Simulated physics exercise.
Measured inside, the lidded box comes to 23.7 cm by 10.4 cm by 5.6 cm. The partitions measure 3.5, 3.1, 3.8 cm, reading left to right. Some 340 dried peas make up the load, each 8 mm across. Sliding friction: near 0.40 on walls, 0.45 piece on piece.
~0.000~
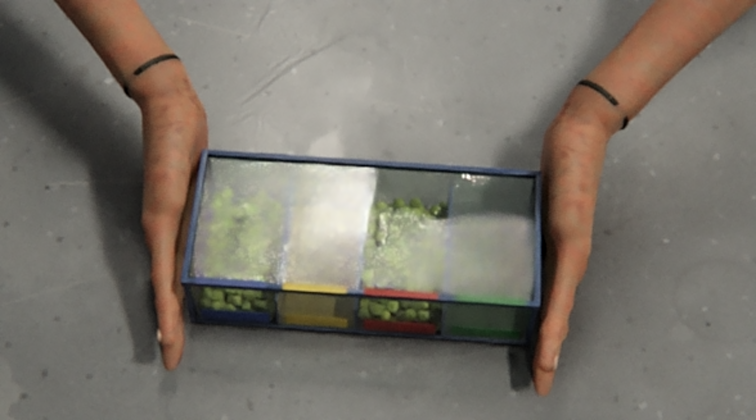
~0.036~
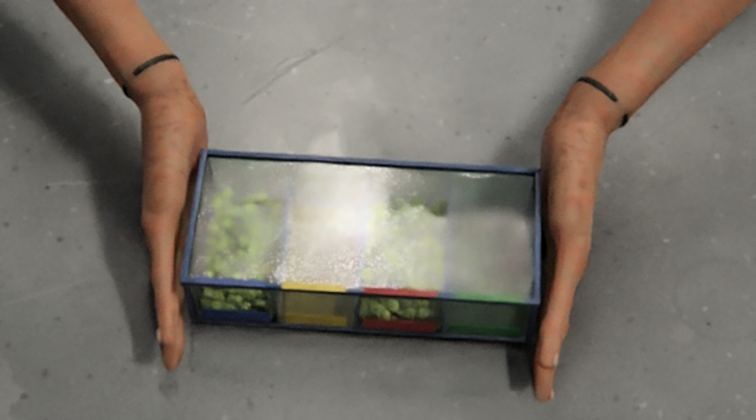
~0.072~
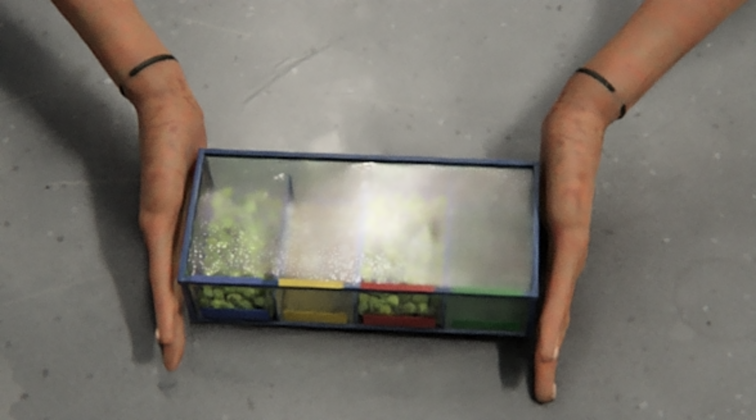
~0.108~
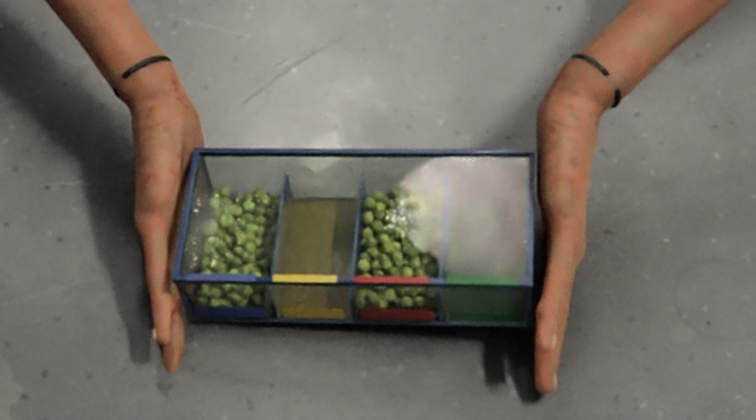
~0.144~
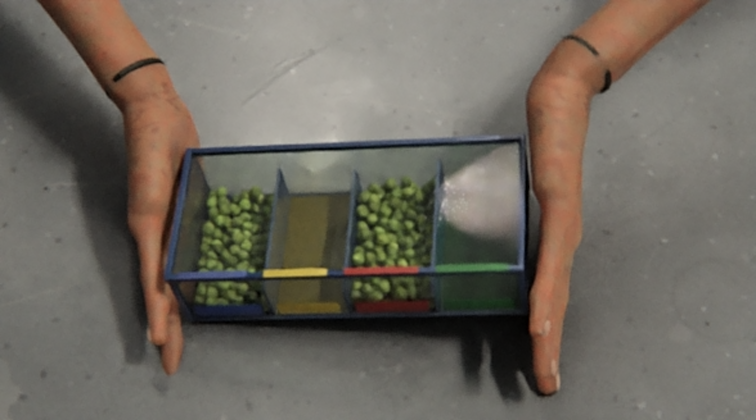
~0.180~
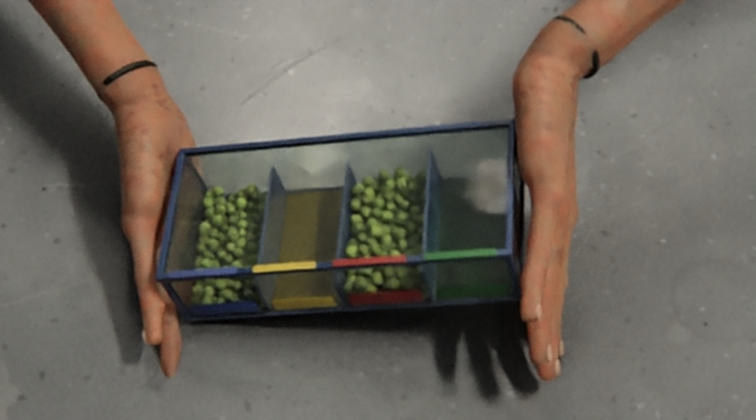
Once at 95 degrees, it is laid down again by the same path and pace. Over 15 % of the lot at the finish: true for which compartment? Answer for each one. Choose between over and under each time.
Red compartment: Under. Blue compartment: Over. Green compartment: Under. Yellow compartment: Under.
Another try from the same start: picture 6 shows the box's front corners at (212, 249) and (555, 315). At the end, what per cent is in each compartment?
That leaves red with 40 percent, blue with 15, green with 40 and yellow with 5 percent.
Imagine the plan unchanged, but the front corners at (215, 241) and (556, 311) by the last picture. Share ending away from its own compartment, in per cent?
I'd say close to 60 in a hundred.
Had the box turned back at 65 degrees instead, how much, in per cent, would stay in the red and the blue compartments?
Result - red 45 percent, blue 45 percent.
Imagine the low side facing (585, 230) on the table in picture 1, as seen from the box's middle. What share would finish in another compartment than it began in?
The share would be about 65 percent.
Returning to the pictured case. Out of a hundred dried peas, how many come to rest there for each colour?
Final shares in percent: Red 10, blue 85, green 0, yellow 5.
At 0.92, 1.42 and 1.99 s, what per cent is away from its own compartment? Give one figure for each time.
Around 15, then 50, then 50.
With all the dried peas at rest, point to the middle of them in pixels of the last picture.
In the last view, approximately (238, 242).
Then, at 0.92 s, tilt 95 degrees; red 40 %, blue 45 %, yellow 15 %.
After 1.42 s, tilt 42 degrees; red 10 %, blue 85 %, yellow 5 %.
After 1.99 s, tilt 0 degrees; red 10 %, blue 85 %, yellow 5 %.
By 2.6 s all is still; red 10 %, blue 85 %, green 0 %, yellow 5 %.
